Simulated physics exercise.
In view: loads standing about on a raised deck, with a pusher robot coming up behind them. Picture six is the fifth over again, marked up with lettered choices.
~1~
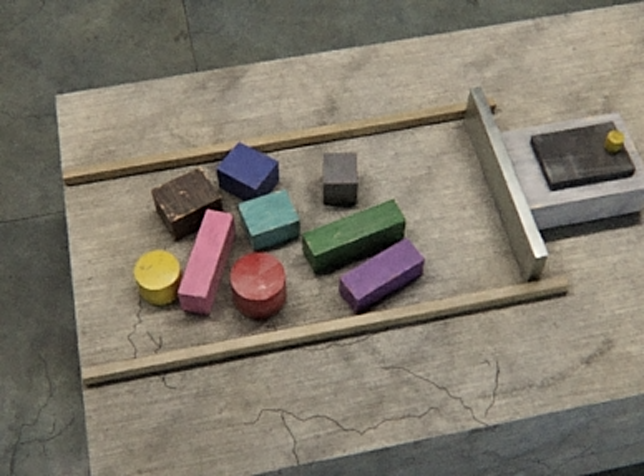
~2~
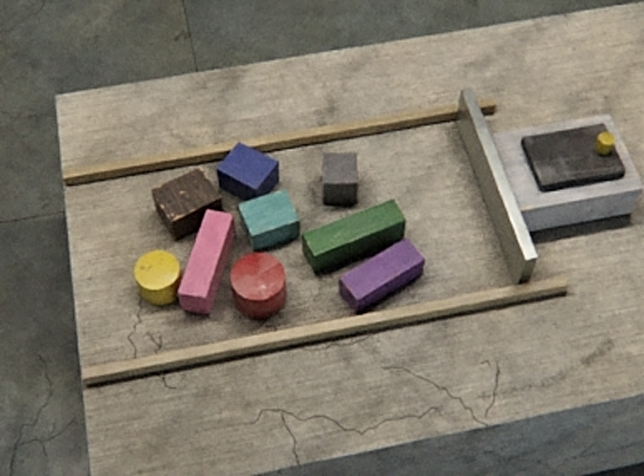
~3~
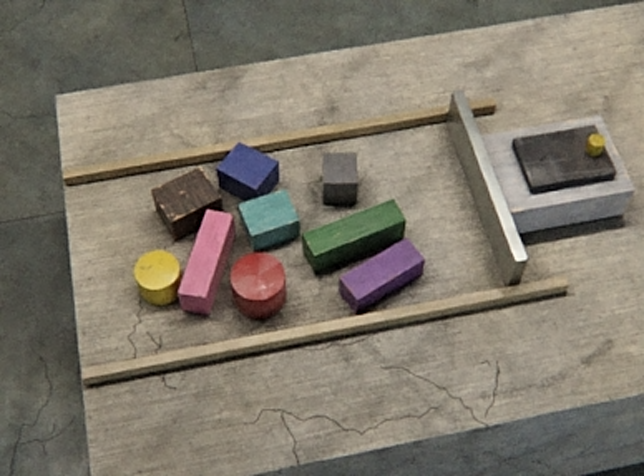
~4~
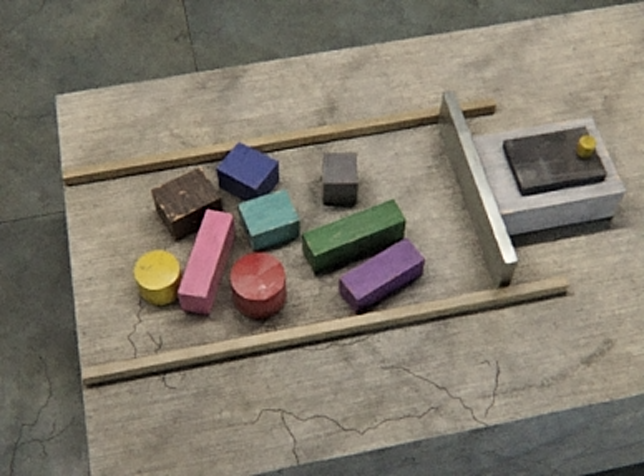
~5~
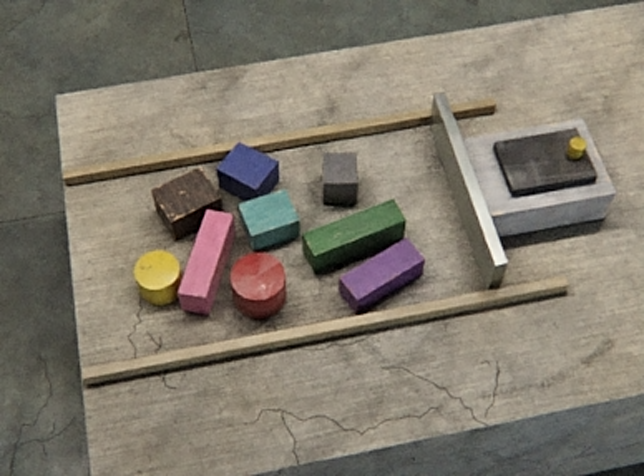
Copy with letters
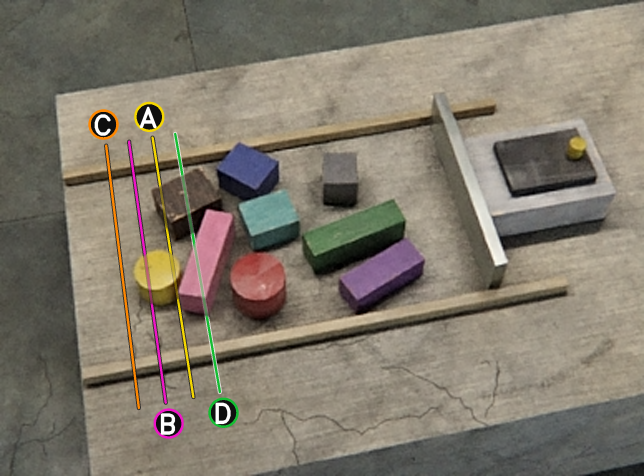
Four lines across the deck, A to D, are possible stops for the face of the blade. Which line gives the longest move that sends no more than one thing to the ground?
At D, and not beyond.
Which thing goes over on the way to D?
It is the yellow canister.
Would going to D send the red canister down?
By then, no.
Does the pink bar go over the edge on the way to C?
Yes.
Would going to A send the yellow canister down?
Yes.
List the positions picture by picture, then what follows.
In the first picture, green bar (355, 236); purple bar (382, 276); yellow canister (159, 278).
In the second picture, robot (567, 157); blue crate (248, 175).
In the third picture, robot (557, 158); pink bar (208, 262).
In the fourth picture, robot (547, 160); black crate (188, 203).
In the fifth picture, robot (538, 162); green bar (355, 236); purple bar (382, 276); yellow canister (159, 278).
On the marked copy, A at (171, 257); B at (146, 261); C at (121, 266); D at (196, 252).
Following D. Soon after the start, robot (443, 178); purple bar (339, 285); green bar (319, 241).
Later, robot (347, 195); yellow canister (127, 286); pink bar (158, 269).
In the end, robot (270, 209); yellow canister over the edge; black crate (74, 198); one fallen.
As for the rest, A drops three; B drops three; C drops five.
